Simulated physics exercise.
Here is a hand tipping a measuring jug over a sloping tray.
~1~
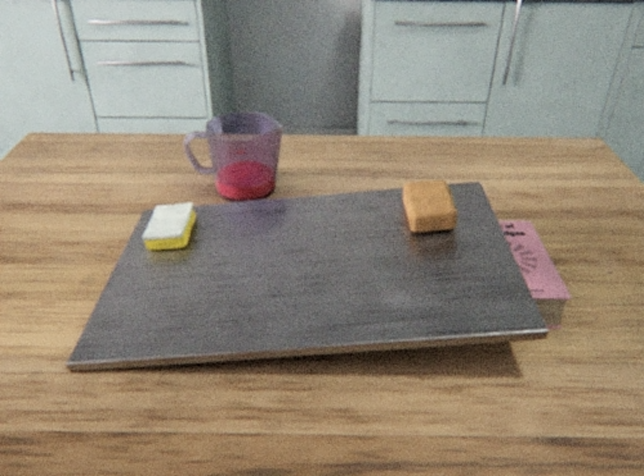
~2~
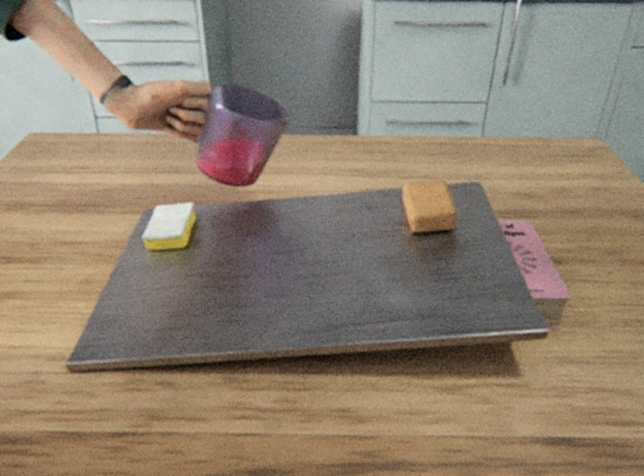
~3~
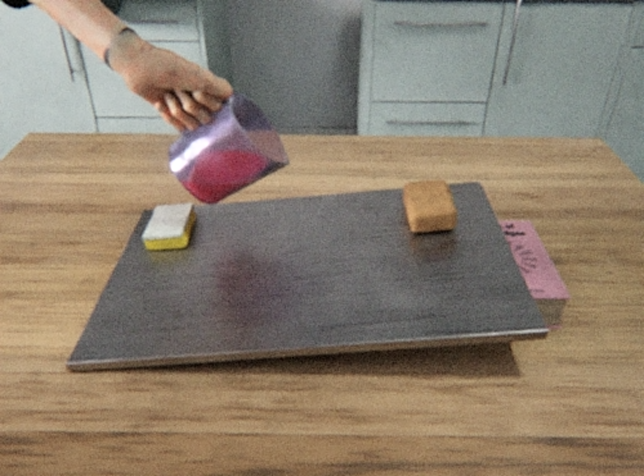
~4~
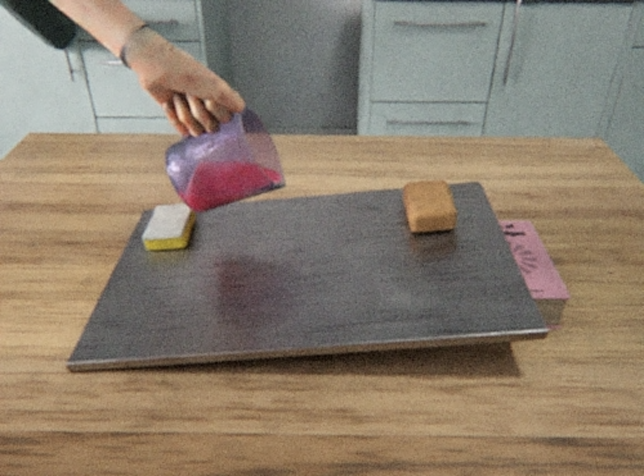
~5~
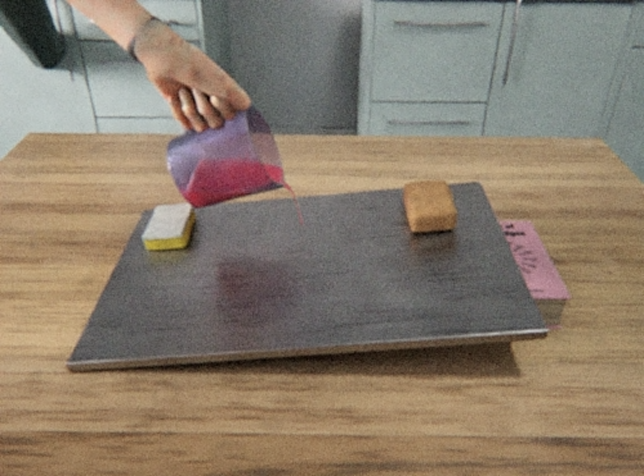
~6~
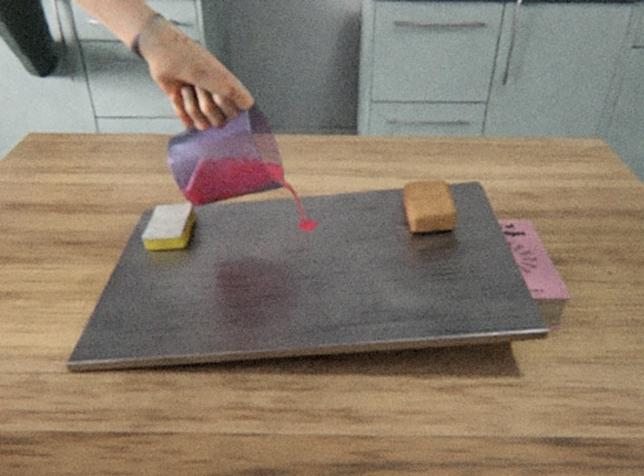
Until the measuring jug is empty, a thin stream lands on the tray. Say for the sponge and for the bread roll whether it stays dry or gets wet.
On the left the sponge - gets wet, on the right the bread roll - stays dry.
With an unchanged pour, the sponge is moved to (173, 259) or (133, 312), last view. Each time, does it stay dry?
The first time it gets caught, and the second time it is missed.
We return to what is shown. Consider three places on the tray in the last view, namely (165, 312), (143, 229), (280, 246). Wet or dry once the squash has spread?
Looks like the first is safe, the second safe and the third covered.
Soon after, it runs down to the left; the sponge is dry; the bread roll is dry.
Later, it runs down to the left and off the end; the sponge is wet; the bread roll is dry.
In the end, it runs down to the left and off the end; the sponge is wet; the bread roll is dry.
